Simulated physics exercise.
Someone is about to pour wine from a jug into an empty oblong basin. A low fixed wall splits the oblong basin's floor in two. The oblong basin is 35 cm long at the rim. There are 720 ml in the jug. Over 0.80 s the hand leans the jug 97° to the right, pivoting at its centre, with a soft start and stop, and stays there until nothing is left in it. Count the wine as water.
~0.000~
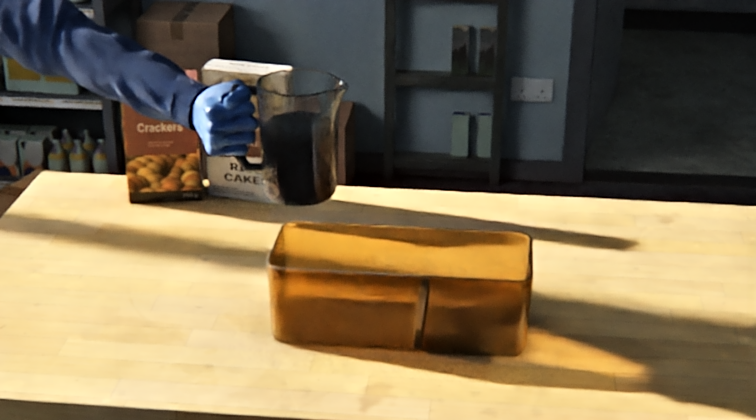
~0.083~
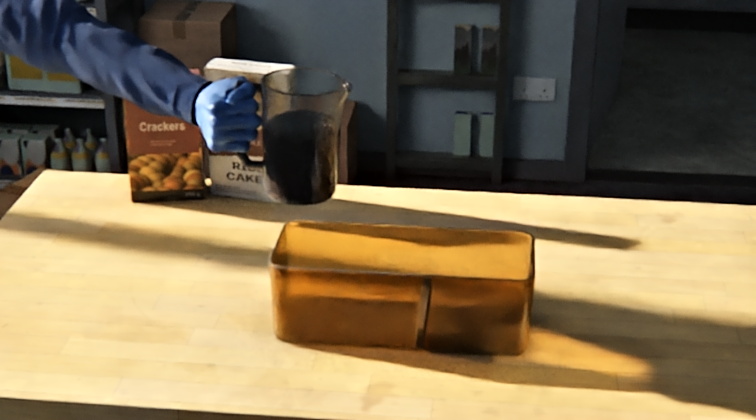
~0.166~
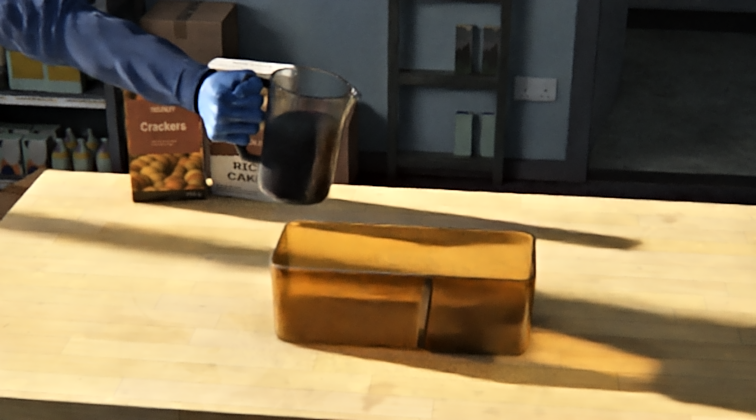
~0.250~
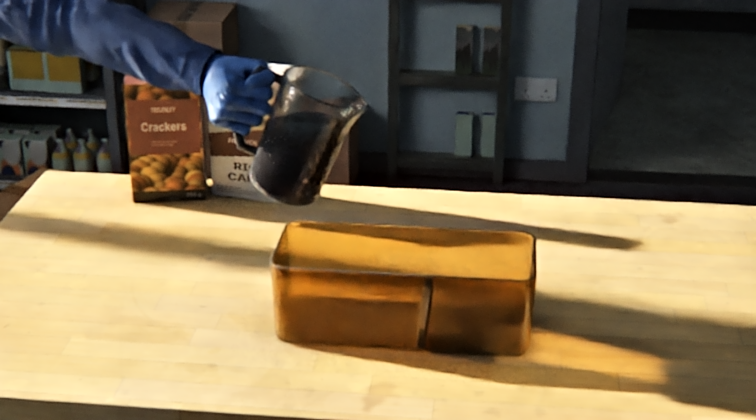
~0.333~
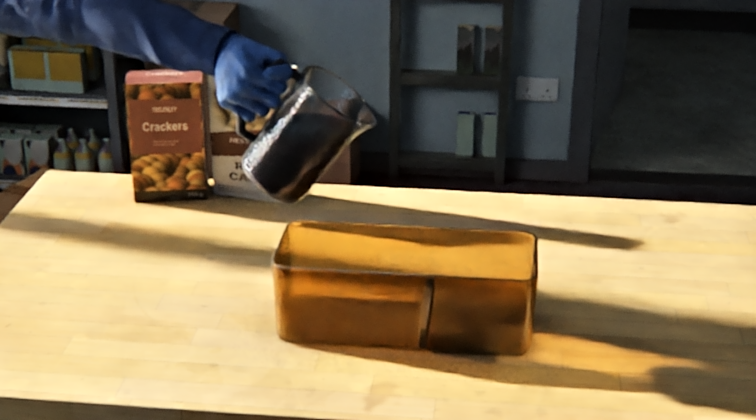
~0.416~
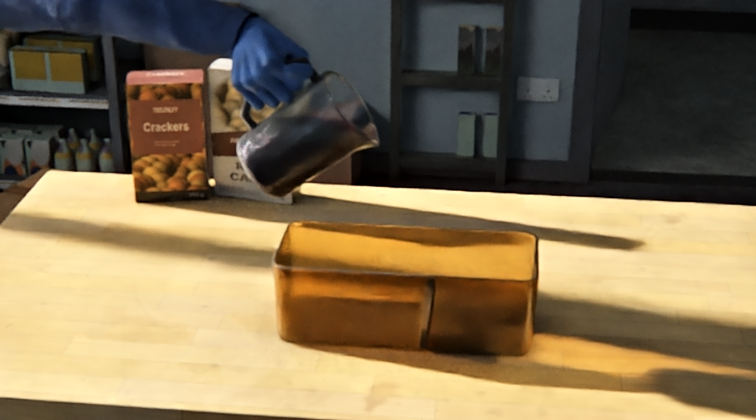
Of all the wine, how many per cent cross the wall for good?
The far part has some 62 per cent.
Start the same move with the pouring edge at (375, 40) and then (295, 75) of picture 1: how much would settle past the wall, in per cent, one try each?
First 85, then 15 per cent.
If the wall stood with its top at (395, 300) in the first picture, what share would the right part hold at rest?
Then about 95 per cent.
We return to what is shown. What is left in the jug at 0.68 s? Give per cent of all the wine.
Near 74 in a hundred.
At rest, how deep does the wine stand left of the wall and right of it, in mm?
Left about 10 mm, right about 24 mm.
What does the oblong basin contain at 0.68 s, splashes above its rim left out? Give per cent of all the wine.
Some 6 per cent.
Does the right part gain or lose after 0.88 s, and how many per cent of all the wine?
The share moves up, by some 38 per cent.
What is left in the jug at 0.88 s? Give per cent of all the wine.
Near 34 in a hundred.
By 0.68 s the tilt is 92° and 75 per cent is still to pour, 5 is left of the wall and 0 right of it.
By 0.88 s the tilt is 97° and 34 per cent is still to pour, 20 is left of the wall and 24 right of it.
By 1.08 s the tilt is 97° and 13 per cent is still to pour, 21 is left of the wall and 57 right of it.
By 1.30 s the tilt is 97° and 4 per cent is still to pour, 29 is left of the wall and 64 right of it.
At rest 37 per cent lies left of the wall, 62 right of it and 1 outside.
